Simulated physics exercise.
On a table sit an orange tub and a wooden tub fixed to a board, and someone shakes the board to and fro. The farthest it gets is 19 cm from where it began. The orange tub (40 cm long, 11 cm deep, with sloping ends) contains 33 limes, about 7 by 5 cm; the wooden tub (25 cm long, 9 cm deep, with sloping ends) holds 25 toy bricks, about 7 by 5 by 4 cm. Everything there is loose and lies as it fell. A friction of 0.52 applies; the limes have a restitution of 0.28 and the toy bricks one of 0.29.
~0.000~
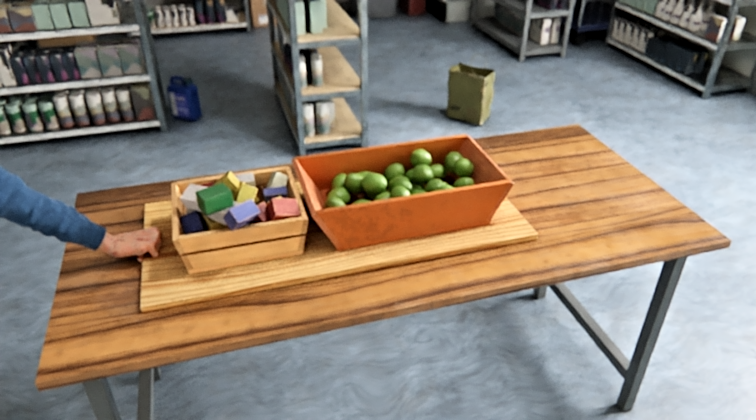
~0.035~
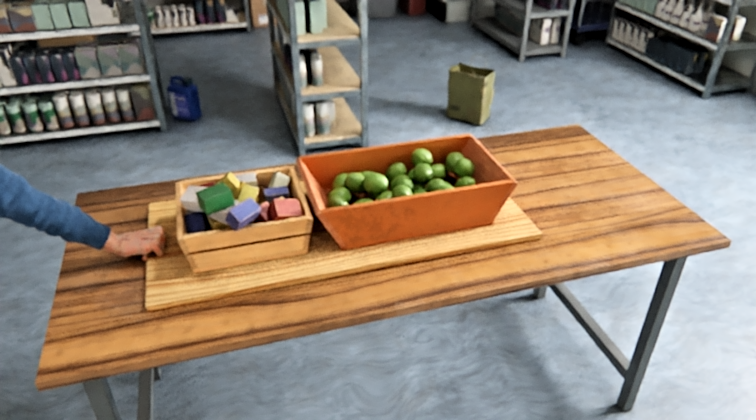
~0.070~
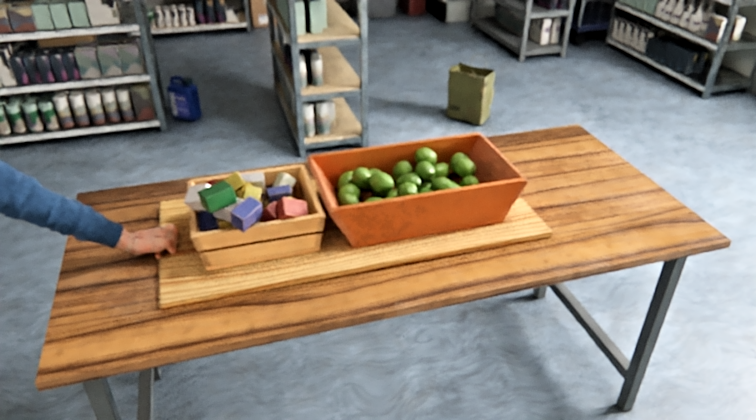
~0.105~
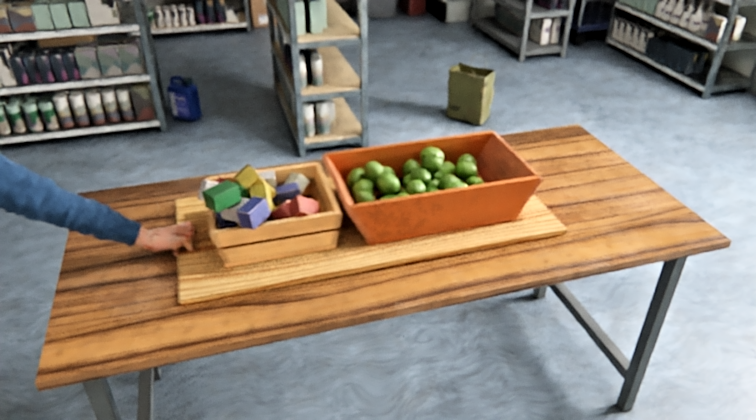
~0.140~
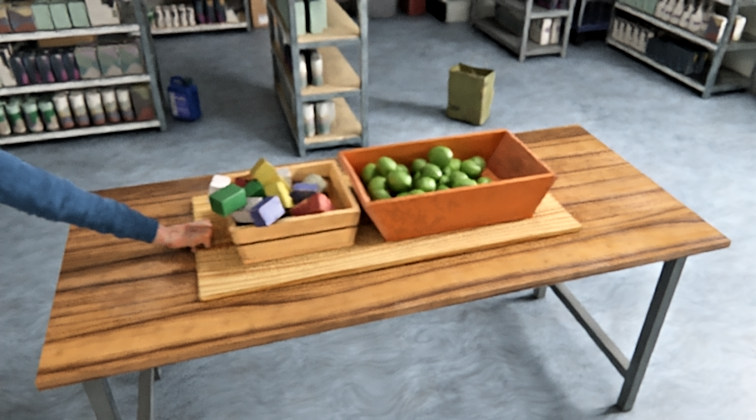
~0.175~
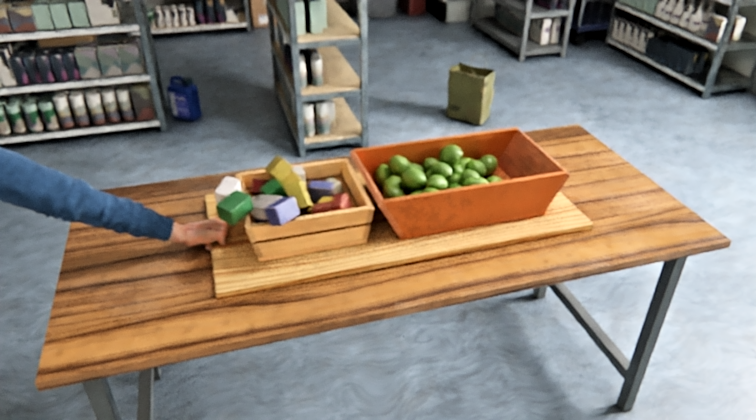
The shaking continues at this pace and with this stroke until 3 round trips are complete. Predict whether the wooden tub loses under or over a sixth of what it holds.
The wooden tub loses over a sixth of what it holds.
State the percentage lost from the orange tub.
I'd put the orange tub at some 5 per cent.
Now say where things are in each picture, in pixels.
In the first frame (we follow the rim corner now nearest the camera), wooden tub at (178, 238); orange tub at (316, 212); board 0 cm from its start; nothing out yet.
In the second frame, wooden tub at (183, 237); orange tub at (321, 211); board 1 cm from its start.
In the third frame, wooden tub at (197, 235); orange tub at (333, 209); board 4 cm from its start.
In the fourth frame, wooden tub at (216, 232); orange tub at (350, 206); board 9 cm from its start.
In the fifth frame, wooden tub at (235, 229); orange tub at (368, 204); board 13 cm from its start; 1 out, the lowest brick at (219, 190).
In the sixth frame, wooden tub at (251, 226); orange tub at (382, 201); board 17 cm from its start; 2 out, the lowest brick at (229, 193).
After 0.44 s, 0 of 33 out of the orange tub and 5 of 25 out of the wooden tub.
After 0.78 s, 1 of 33 out of the orange tub and 5 of 25 out of the wooden tub.
After 1.25 s, 1 of 33 out of the orange tub and 7 of 25 out of the wooden tub.
Outcome (at 1.85 s), 1 of 33 out of the orange tub and 8 of 25 out of the wooden tub. Asked share, 8 of 25, 32 per cent.
